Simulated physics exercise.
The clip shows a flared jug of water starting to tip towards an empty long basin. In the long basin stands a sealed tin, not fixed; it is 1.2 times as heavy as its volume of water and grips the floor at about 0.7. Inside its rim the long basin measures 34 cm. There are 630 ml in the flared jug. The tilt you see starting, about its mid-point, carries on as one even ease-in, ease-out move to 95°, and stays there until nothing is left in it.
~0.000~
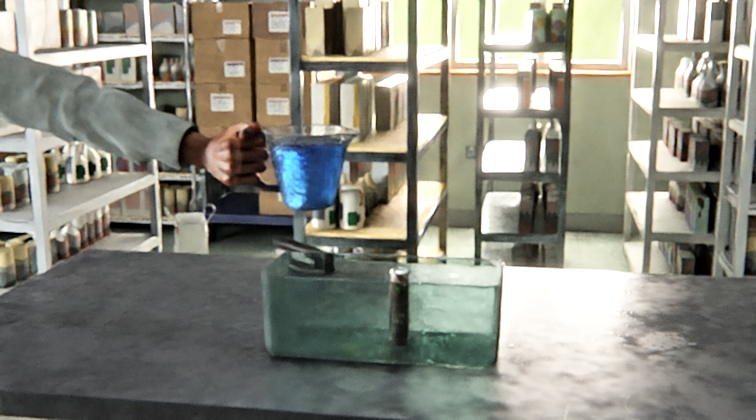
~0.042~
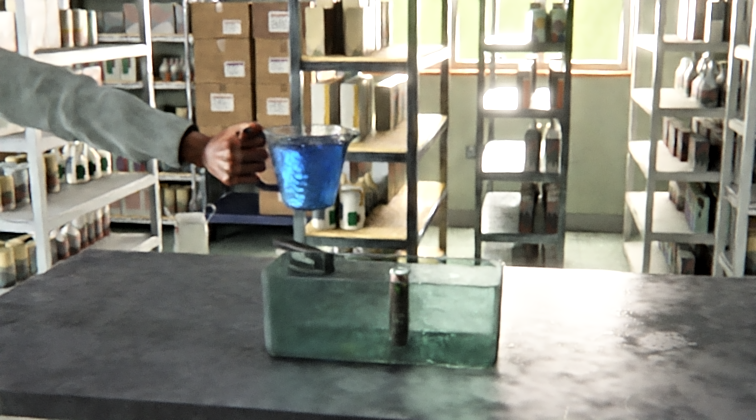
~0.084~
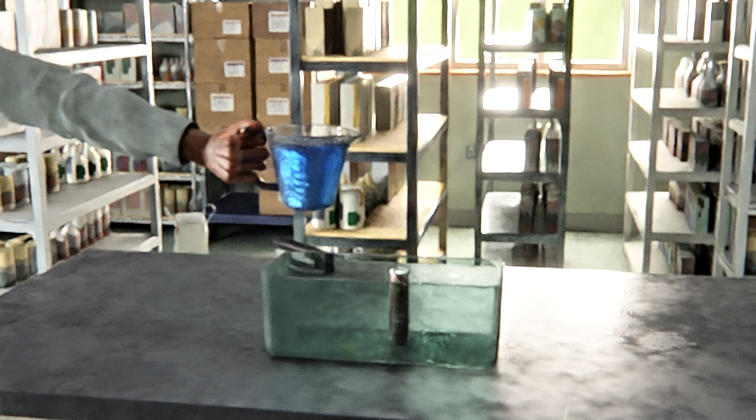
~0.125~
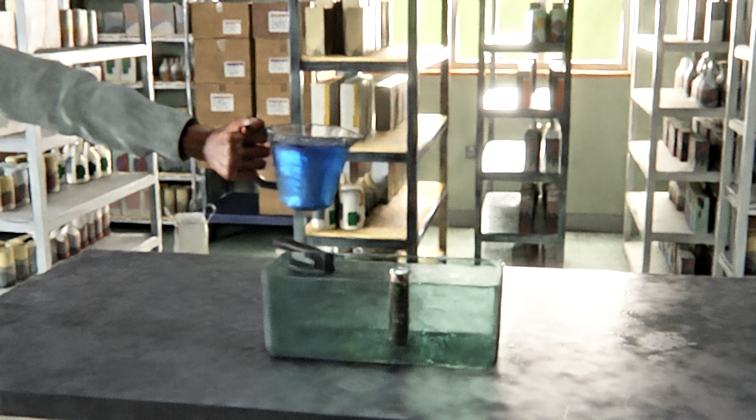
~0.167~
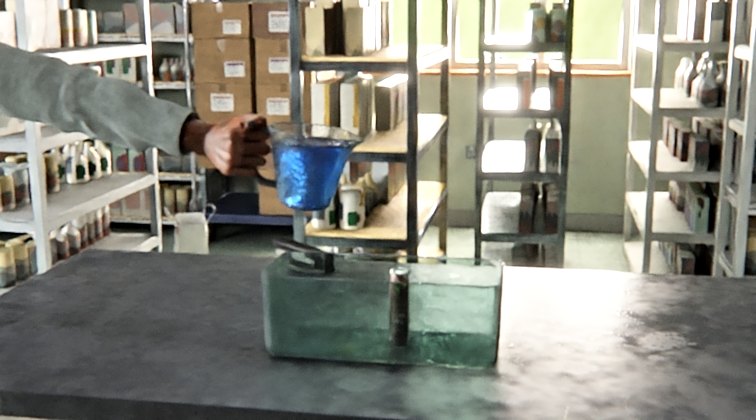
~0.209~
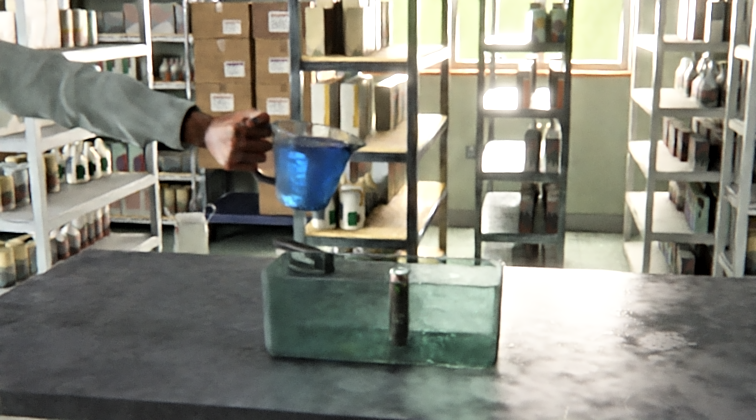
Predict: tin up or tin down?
It falls.
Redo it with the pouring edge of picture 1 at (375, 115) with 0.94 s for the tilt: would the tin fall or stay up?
Then it keeps standing.
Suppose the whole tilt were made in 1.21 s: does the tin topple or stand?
Then it topples.
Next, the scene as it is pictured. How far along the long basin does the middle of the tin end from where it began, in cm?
Some 8.0 cm.
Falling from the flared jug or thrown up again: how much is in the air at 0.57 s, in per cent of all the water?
Some 24 per cent.
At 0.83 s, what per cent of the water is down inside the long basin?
Near 64 in a hundred.
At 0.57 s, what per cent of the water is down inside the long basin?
About 7 per cent.
After 0.57 s the tilt is 66° and 69 per cent is still to pour; the tin stands where it began.
After 0.83 s the tilt is 93° and 18 per cent is still to pour; the tin stands where it began.
After 1.11 s the tilt is 95° and 1 per cent is still to pour; the tin lies on its side.
After 1.41 s the tilt is 95° and 0 per cent is still to pour; the tin lies on its side.
In the end the tin lies on its side.
